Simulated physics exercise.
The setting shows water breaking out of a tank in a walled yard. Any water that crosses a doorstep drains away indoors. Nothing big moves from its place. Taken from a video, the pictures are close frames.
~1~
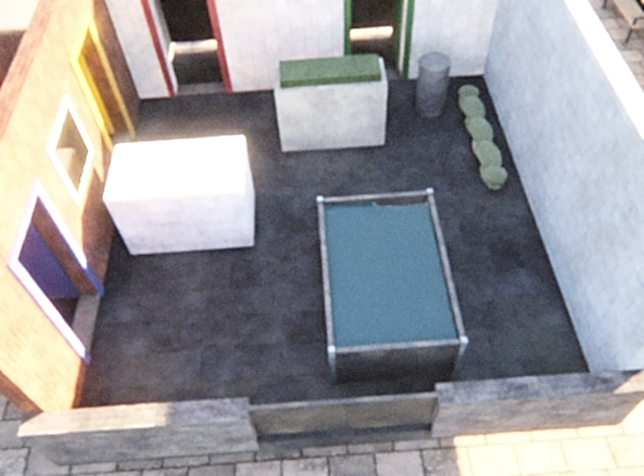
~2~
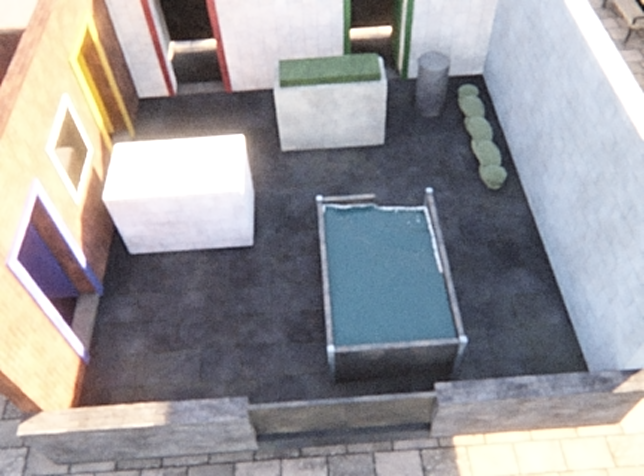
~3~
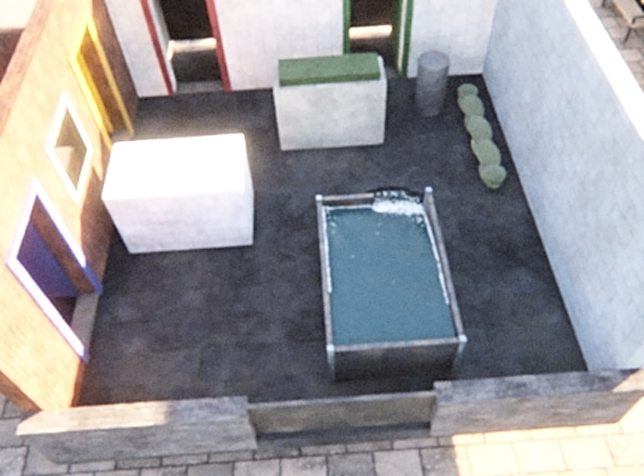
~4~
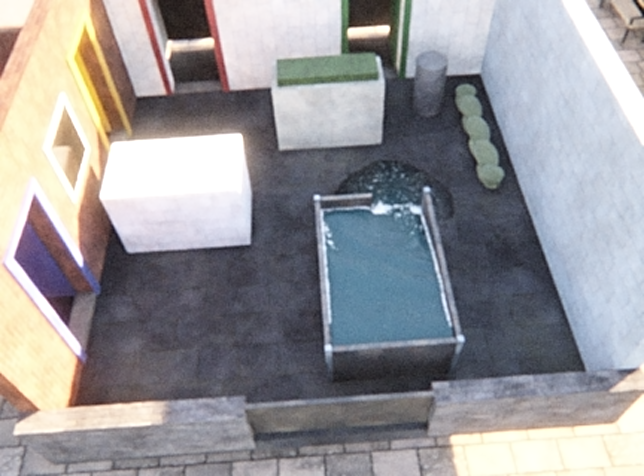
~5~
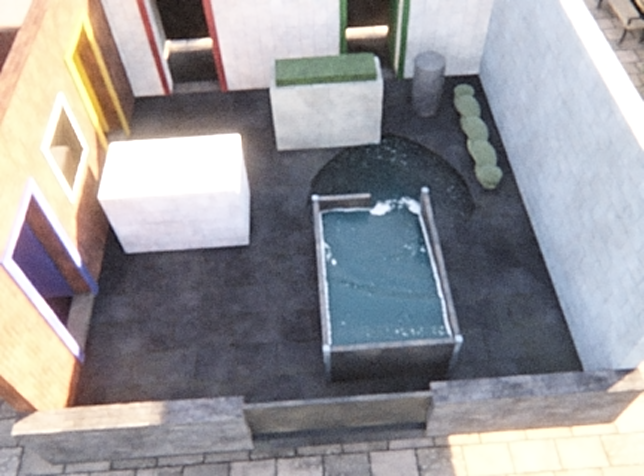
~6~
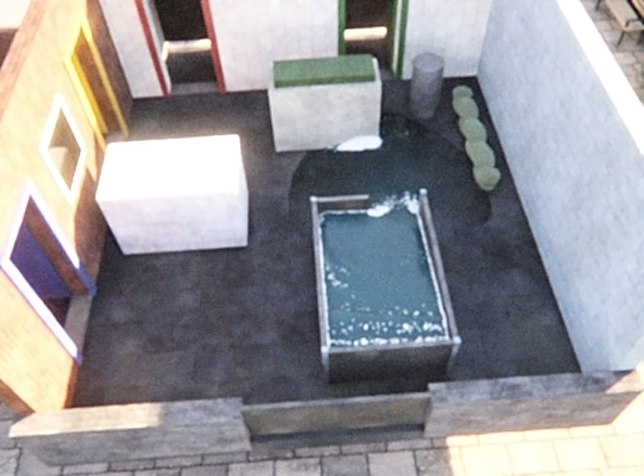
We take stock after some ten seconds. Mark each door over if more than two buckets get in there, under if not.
Blue door - under; red door - over; green door - over; yellow door - under.
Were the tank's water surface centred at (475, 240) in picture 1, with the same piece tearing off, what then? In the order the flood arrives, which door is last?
The one you want is the one in blue.
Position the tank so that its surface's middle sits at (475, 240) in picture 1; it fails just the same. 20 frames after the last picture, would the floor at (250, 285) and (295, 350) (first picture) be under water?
Unflooded, then unflooded.
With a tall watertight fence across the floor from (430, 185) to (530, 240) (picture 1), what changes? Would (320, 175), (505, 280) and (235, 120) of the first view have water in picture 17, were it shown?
Results in sequence: Swamped / swamped / bone-dry.
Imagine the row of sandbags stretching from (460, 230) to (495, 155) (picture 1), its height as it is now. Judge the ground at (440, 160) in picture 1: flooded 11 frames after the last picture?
There: Submerged.
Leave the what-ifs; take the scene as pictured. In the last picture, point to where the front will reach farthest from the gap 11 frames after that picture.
The front should reach about (147, 143).
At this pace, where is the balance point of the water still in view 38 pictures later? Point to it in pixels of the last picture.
Roughly (333, 201).
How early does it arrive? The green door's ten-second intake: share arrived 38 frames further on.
Estimate: Some 80 per cent.
A moment on, water covers 20 % of the floor; the blue door not reached, the red door not reached, the green door under two buckets in, the yellow door not reached.
Next, water covers 30 % of the floor; the blue door not reached, the red door not reached, the green door over two buckets in, the yellow door not reached.
Then, water covers 45 % of the floor; the blue door not reached, the red door not reached, the green door far over two buckets in, the yellow door wet at the sill, nothing in.
Later, water covers 75 % of the floor; the blue door wet at the sill, nothing in, the red door under two buckets in, the green door far over two buckets in, the yellow door wet at the sill, nothing in.
In the end, water covers 90 % of the floor; the blue door wet at the sill, nothing in, the red door over two buckets in, the green door far over two buckets in, the yellow door wet at the sill, nothing in.
